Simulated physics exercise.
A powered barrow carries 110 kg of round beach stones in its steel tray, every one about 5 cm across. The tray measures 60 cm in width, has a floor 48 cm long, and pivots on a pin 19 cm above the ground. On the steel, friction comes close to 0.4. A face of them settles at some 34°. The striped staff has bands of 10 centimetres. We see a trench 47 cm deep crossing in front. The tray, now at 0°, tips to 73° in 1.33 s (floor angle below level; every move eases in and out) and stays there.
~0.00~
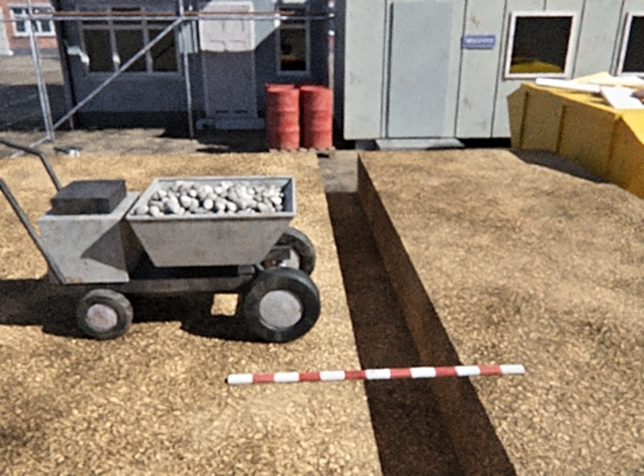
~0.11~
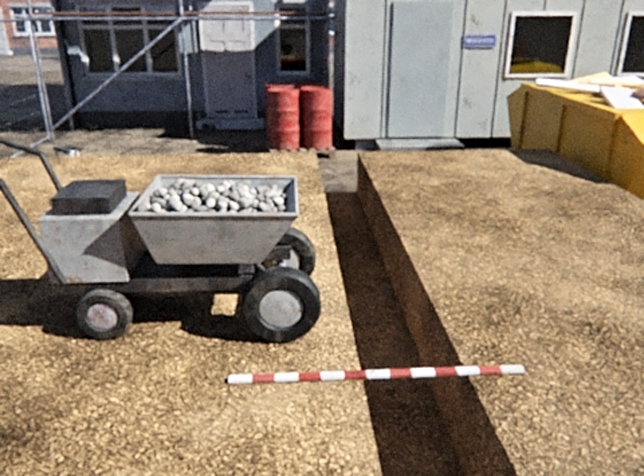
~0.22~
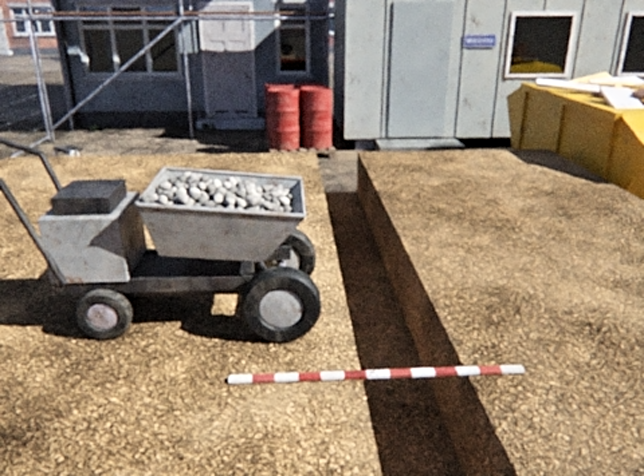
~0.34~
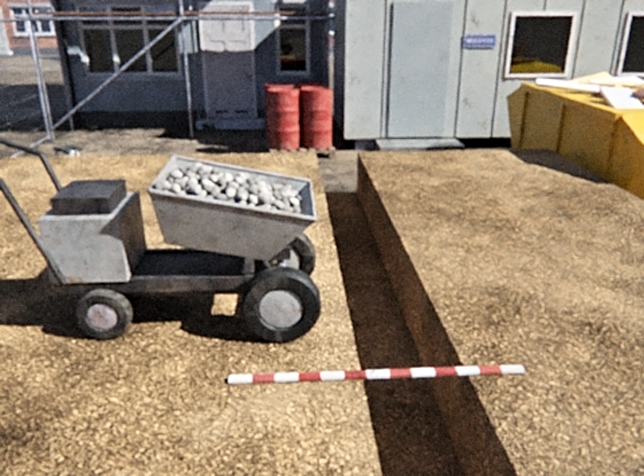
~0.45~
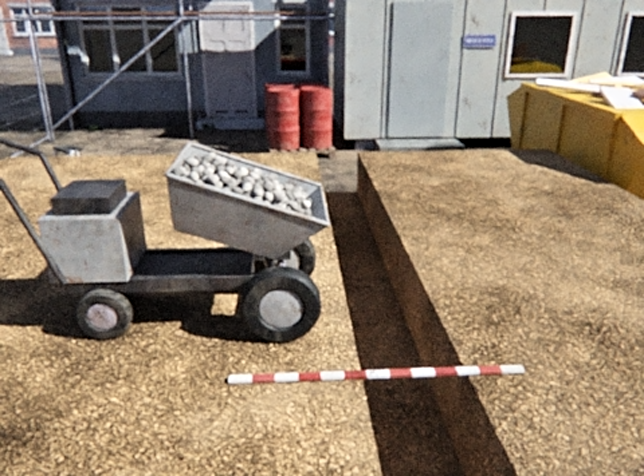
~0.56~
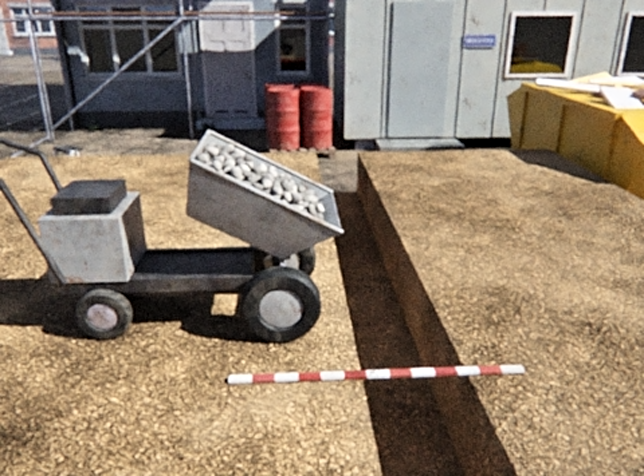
A grey barrow full of pale, rounded stones stood still beside a narrow trench while its tray shifted to the right and tilted steadily, the back end rising as the front edge dipped.
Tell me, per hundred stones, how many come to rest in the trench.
89 per hundred.
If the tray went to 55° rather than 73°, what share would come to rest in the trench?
It would be close to 60 percent.
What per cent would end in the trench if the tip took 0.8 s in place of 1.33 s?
Close to 75 per cent then.
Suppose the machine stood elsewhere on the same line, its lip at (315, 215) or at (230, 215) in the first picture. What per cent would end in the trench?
First spot about 65, second spot about 90 per cent.
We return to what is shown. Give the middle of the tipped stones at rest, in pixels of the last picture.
Roughly (404, 373), I'd say.
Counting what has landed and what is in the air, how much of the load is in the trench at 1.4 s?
I'd put it near 55 per cent.
After 1.0 s the floor is at 62°; 98 % in the tray, 2 % in the trench; the foremost stones are at (387, 257).
After 1.4 s the floor is at 73°; 41 % in the tray, 53 % in the trench, 6 % past the trench; the foremost stones are at (481, 307).
After 1.8 s the floor is at 73°; 14 % in the tray, 75 % in the trench, 11 % past the trench; the foremost stones are at (556, 315).
After 3.7 s the floor is at 73°; 0 % in the tray, 89 % in the trench, 11 % past the trench; the foremost stones are at (615, 324).
